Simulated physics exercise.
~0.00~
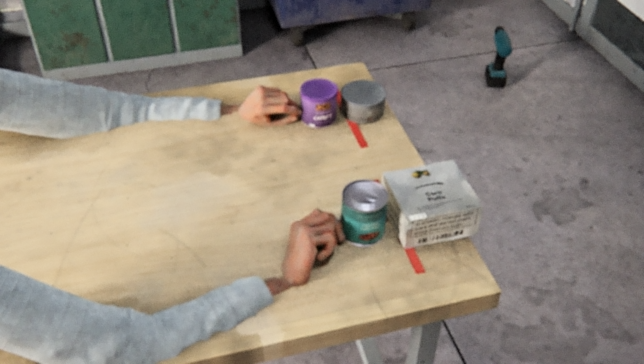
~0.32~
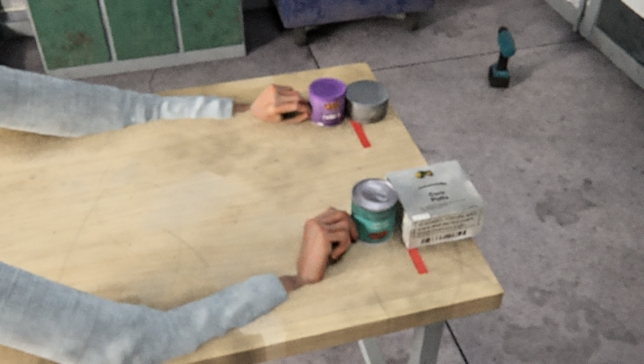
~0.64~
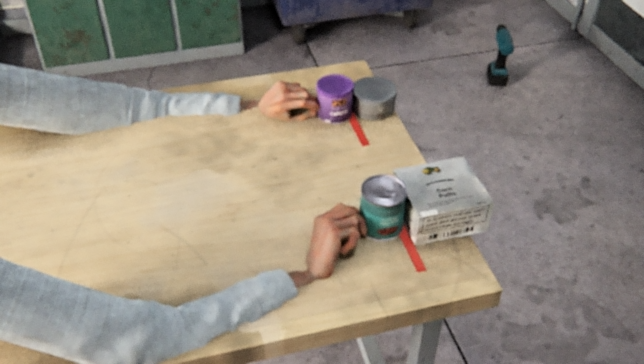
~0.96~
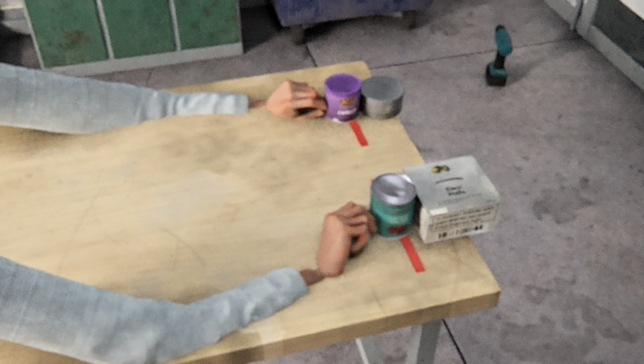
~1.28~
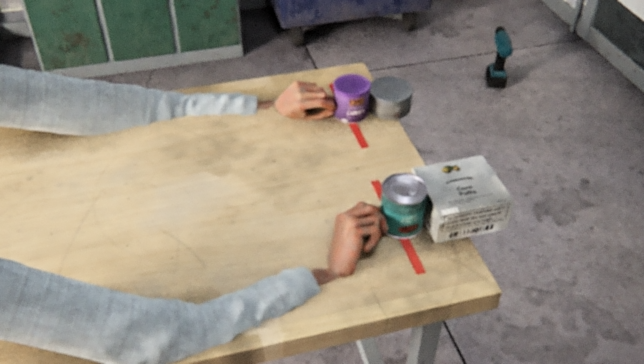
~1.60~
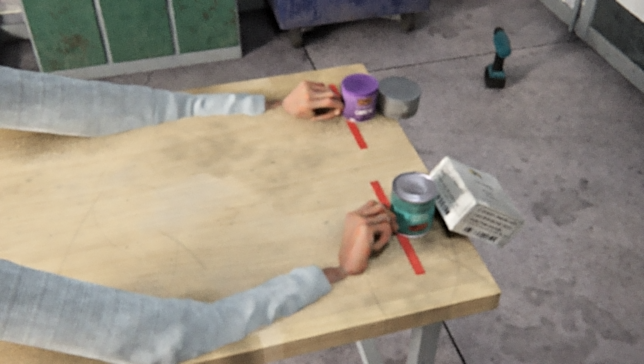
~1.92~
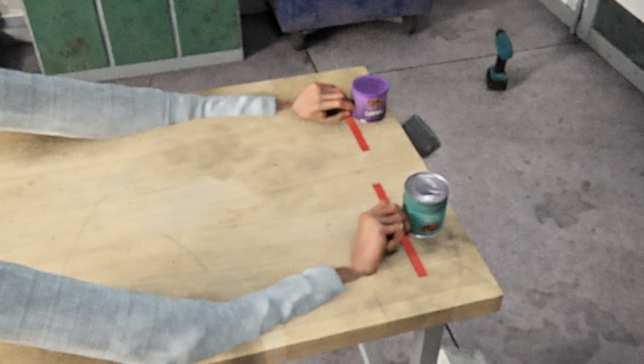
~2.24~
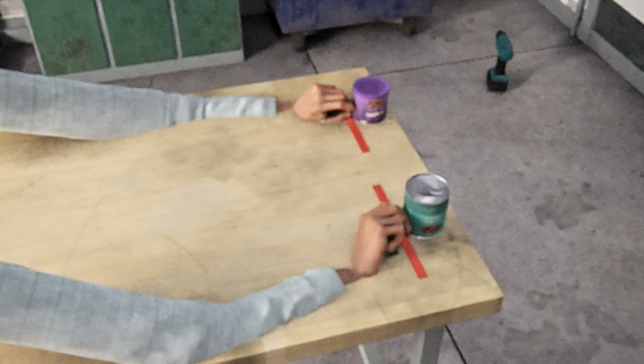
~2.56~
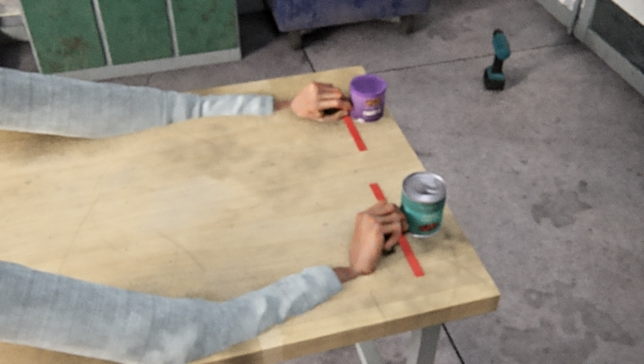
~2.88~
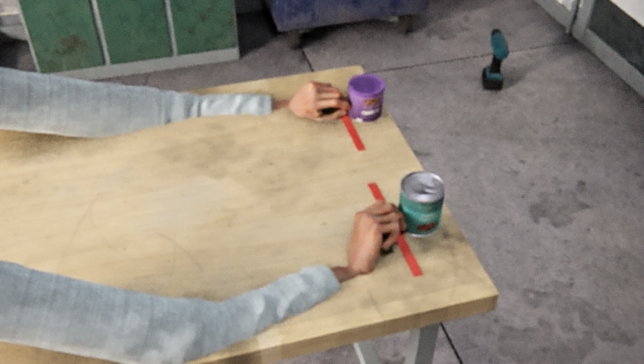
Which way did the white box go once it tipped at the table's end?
It went down, dropping off the end of the table towards the floor.
